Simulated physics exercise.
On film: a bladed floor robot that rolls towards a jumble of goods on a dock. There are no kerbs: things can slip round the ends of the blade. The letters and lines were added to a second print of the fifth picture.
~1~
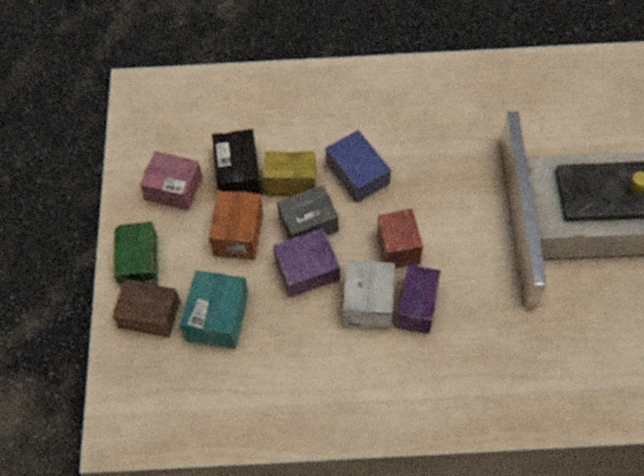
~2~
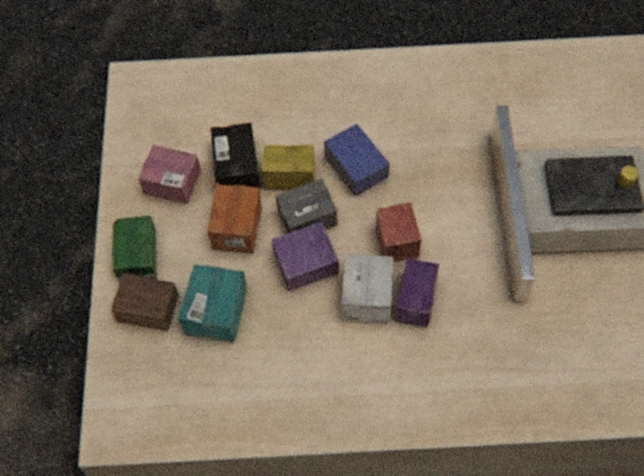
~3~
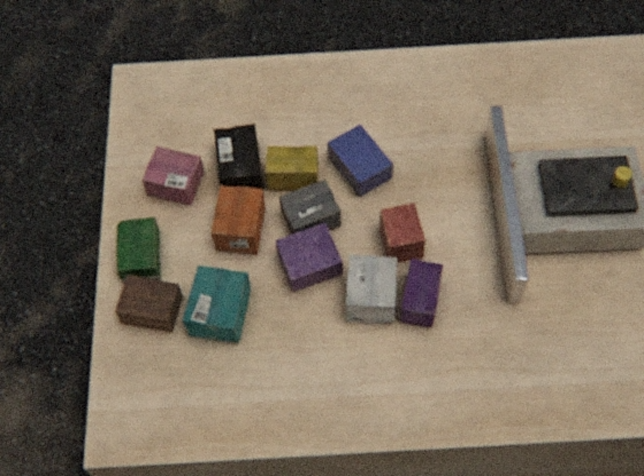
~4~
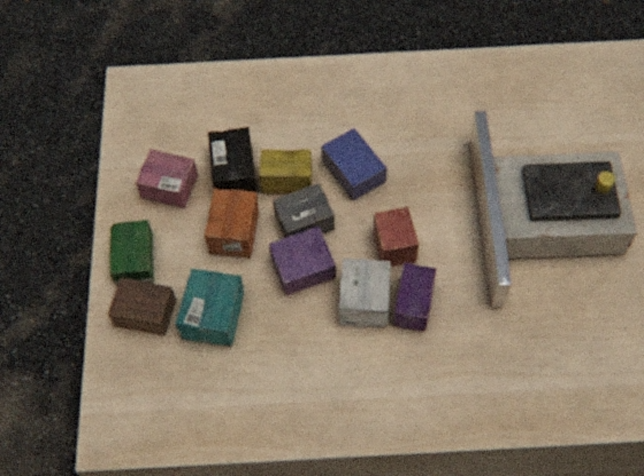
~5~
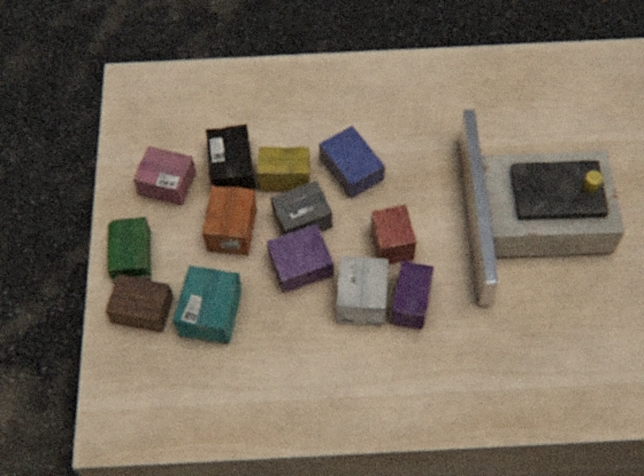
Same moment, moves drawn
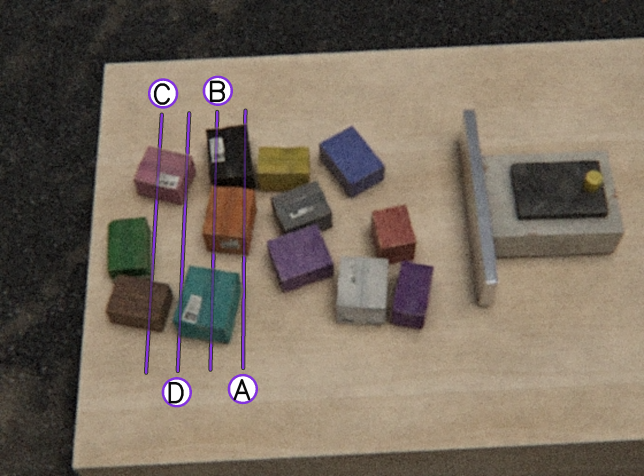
The clip shows a scattered group of colourful boxes lying still on a pale wooden surface while a grey bladed robot, its upright blade facing them, rolls a short distance left toward the boxes without touching any.
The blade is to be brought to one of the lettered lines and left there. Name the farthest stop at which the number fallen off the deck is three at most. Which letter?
No farther than B.
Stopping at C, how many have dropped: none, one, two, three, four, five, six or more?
Six or more.
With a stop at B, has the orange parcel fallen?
No.
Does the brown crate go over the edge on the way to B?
By then, yes.
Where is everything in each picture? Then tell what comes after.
Robot (598, 190); white parcel (369, 296); purple crate (307, 263), in the first frame.
Robot (587, 184); red crate (398, 233), in the second frame.
Robot (581, 185); yellow box (293, 168), in the third frame.
Robot (564, 190); black parcel (232, 162), in the fourth frame.
Robot (552, 189); turquoise parcel (208, 304); pink parcel (165, 176); grey parcel (302, 213), in the fifth frame.
On the marked copy, A at (244, 230); B at (214, 231); C at (155, 234); D at (184, 233).
With B. Early on, robot (456, 194); purple box (365, 299); white parcel (323, 296).
Further on, robot (358, 198); pink parcel (123, 183); brown crate (122, 308).
At the end, robot (286, 202); green box over the edge; brown crate over the edge; three fallen.
As for the rest, A is within the limit but short; C drops seven; D drops six.
